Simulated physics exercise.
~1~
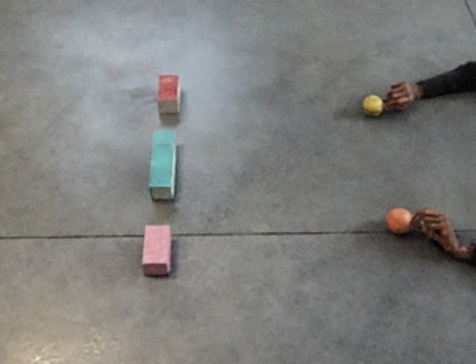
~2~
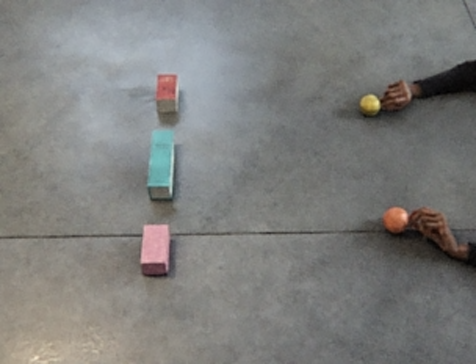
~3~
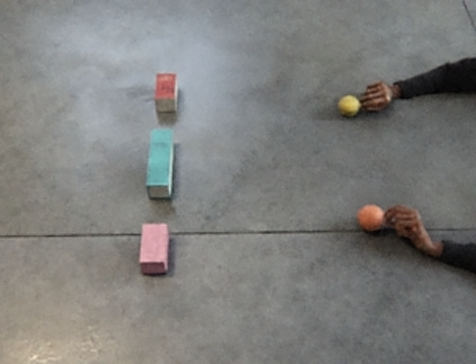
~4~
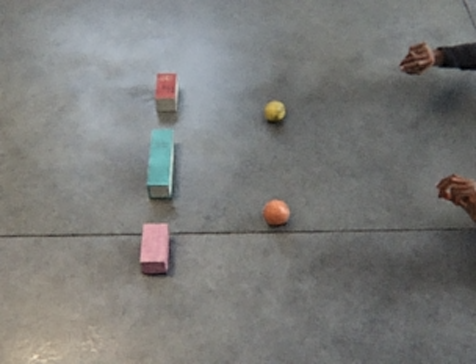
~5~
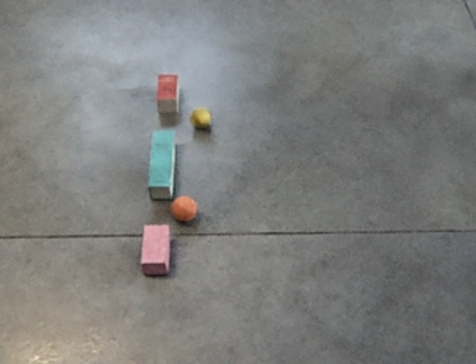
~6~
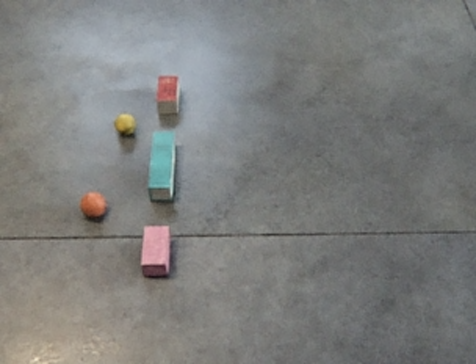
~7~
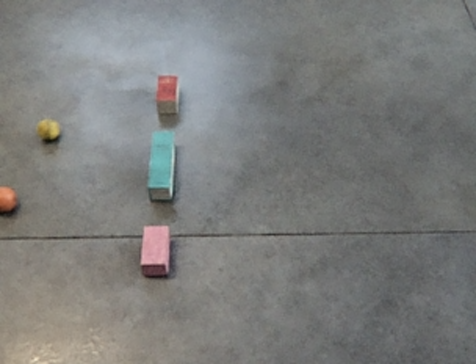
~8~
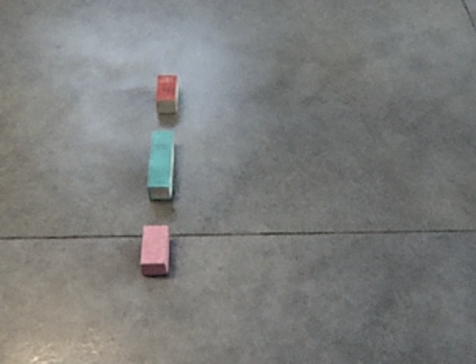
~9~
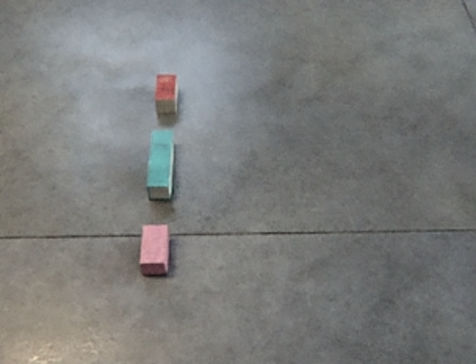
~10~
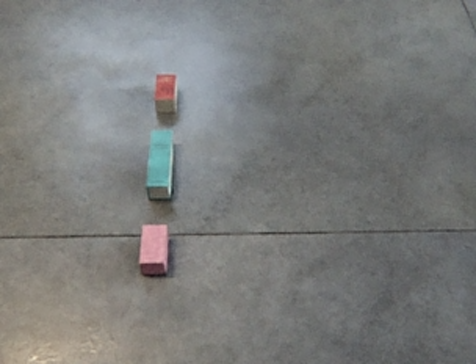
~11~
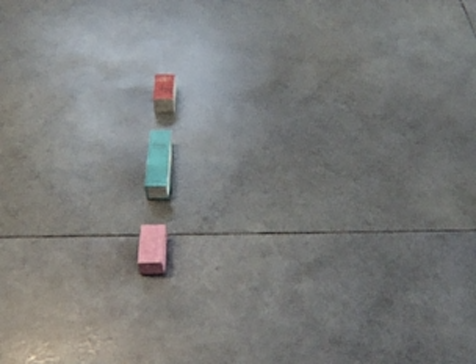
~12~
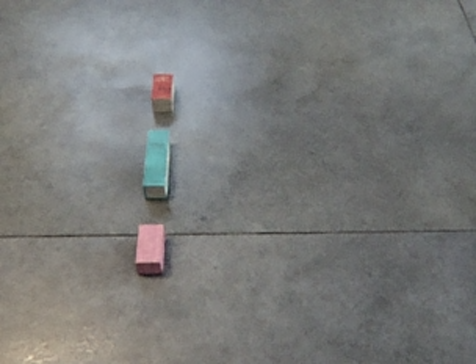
A yellow ball and an orange, released by two hands, roll left between three blocks and out of view.
